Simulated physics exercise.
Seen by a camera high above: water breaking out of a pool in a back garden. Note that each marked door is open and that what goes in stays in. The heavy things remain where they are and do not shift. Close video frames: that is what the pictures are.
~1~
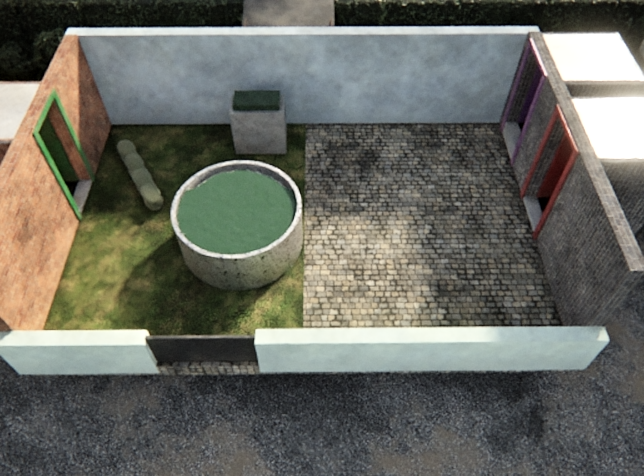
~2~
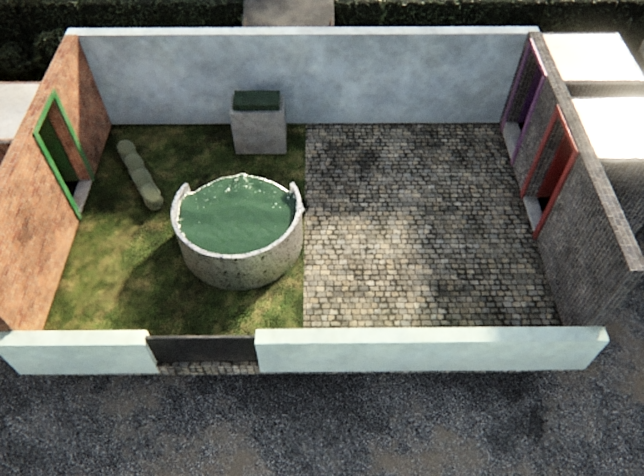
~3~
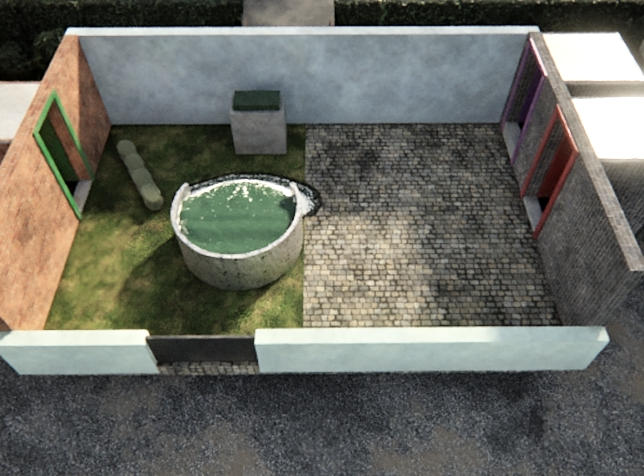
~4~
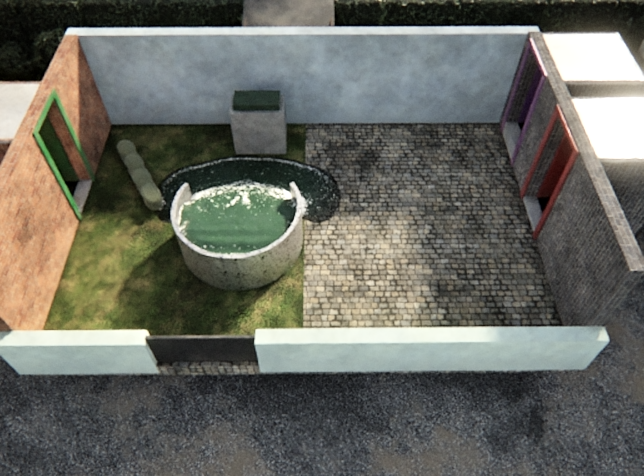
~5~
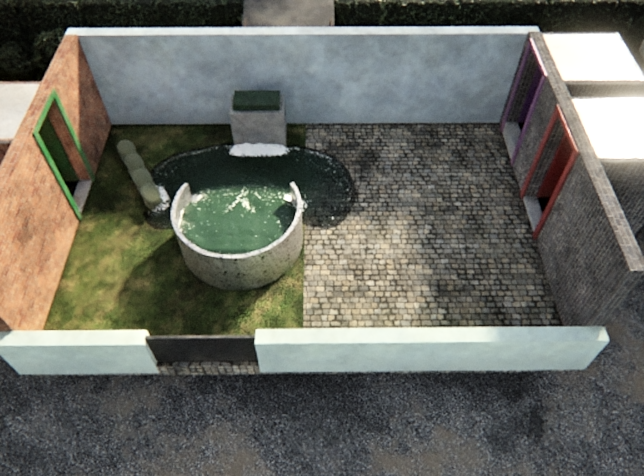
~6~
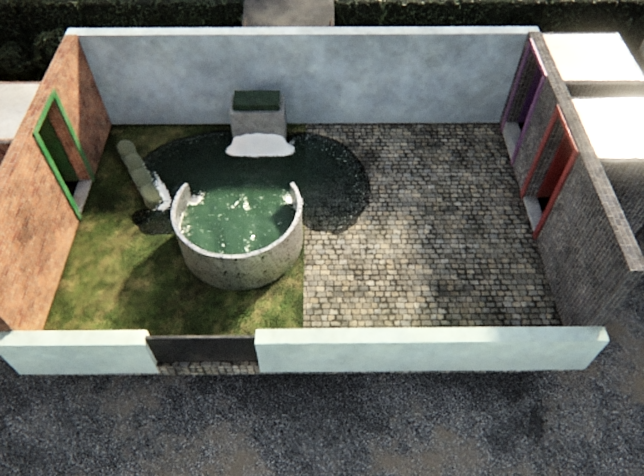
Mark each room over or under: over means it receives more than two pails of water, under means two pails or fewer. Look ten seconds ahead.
Green door - under; red door - under; purple door - under.
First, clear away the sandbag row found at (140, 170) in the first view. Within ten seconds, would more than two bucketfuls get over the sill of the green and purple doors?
I reckon the green door exceeds the mark while the purple door stays below the mark.
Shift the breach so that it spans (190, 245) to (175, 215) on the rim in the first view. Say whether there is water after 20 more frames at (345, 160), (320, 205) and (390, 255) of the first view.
Point by point: Unwetted; unwetted; unwetted.
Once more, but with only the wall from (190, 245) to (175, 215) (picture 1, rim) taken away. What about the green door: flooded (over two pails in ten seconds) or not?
Then: The green door tops the mark.
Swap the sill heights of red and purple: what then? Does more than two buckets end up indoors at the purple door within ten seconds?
In short, the purple door admits more.
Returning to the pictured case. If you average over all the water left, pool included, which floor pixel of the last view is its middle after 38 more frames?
At about (301, 199).
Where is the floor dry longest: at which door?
It's the red door.
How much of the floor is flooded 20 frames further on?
That works out to some 55 in a hundred.
A moment on, water covers 35 % of the floor; the green door not reached, the red door not reached, the purple door not reached.
Next, water covers 40 % of the floor; the green door not reached, the red door not reached, the purple door not reached.
Then, water covers 55 % of the floor; the green door wet at the sill, nothing in, the red door wet at the sill, nothing in, the purple door wet at the sill, nothing in.
Later, water covers 80 % of the floor; the green door wet at the sill, nothing in, the red door under two buckets in, the purple door wet at the sill, nothing in.
In the end, water covers 95 % of the floor; the green door wet at the sill, nothing in, the red door under two buckets in, the purple door wet at the sill, nothing in.
